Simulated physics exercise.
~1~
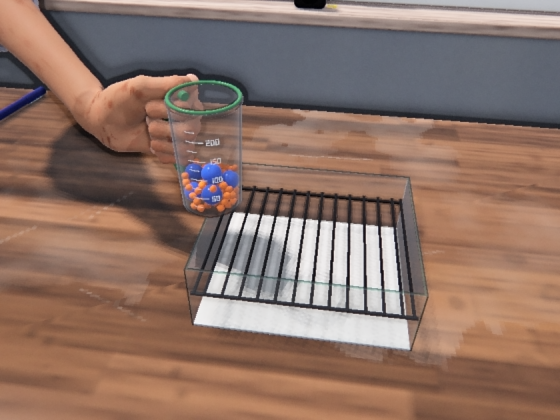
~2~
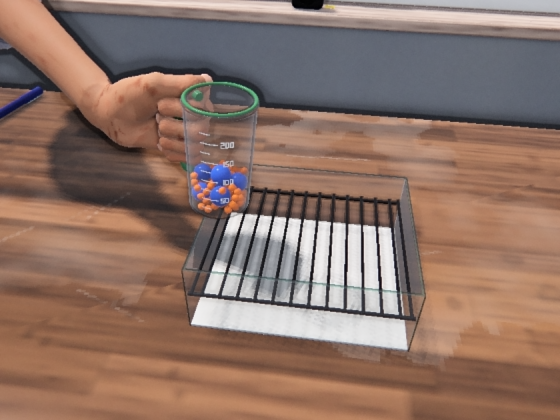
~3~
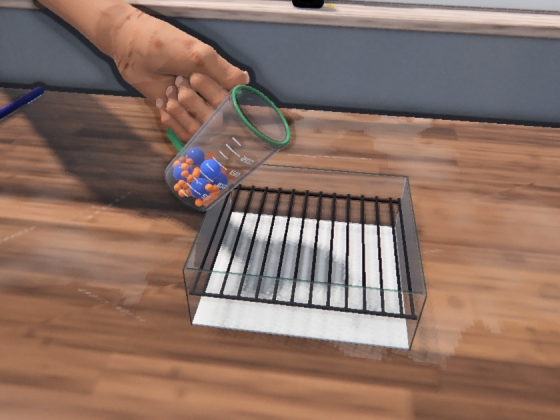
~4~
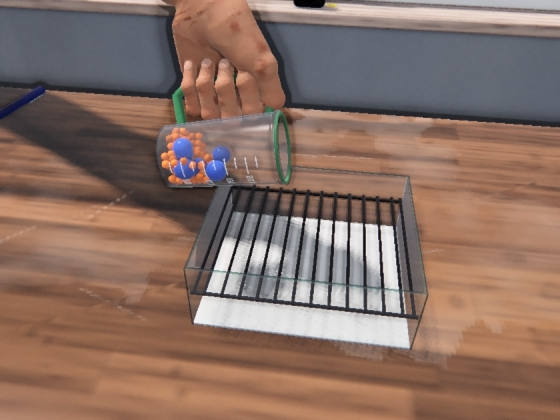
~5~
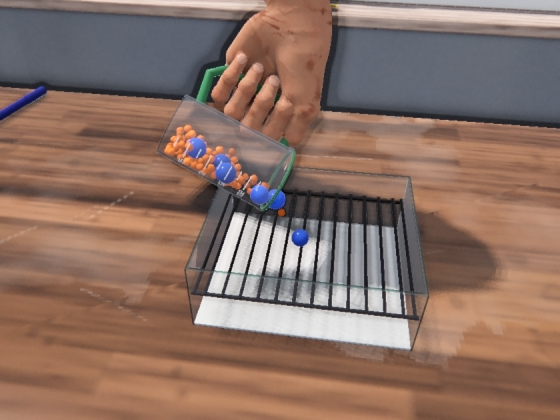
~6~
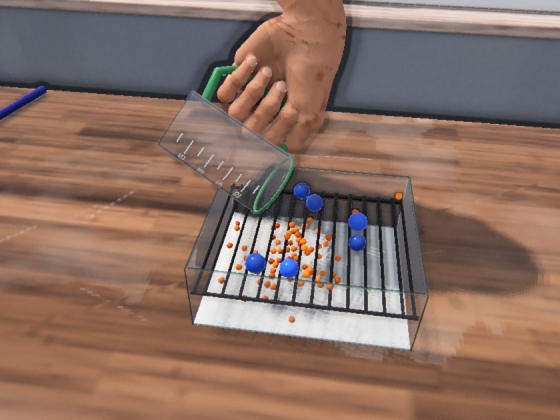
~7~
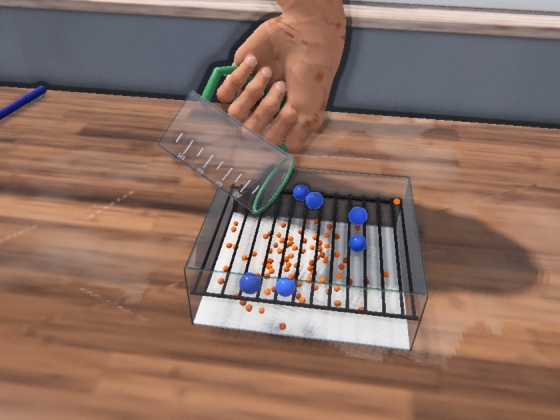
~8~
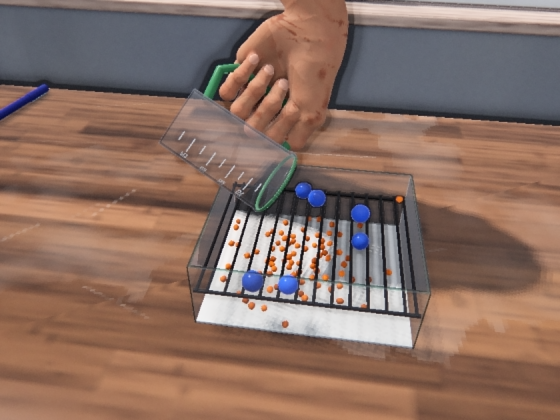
A hand tipped a clear cup of blue and orange balls over a glass box with a wire rack, spilling them all out; the big blue balls stayed on the wires while nearly all the small orange ones dropped through underneath.
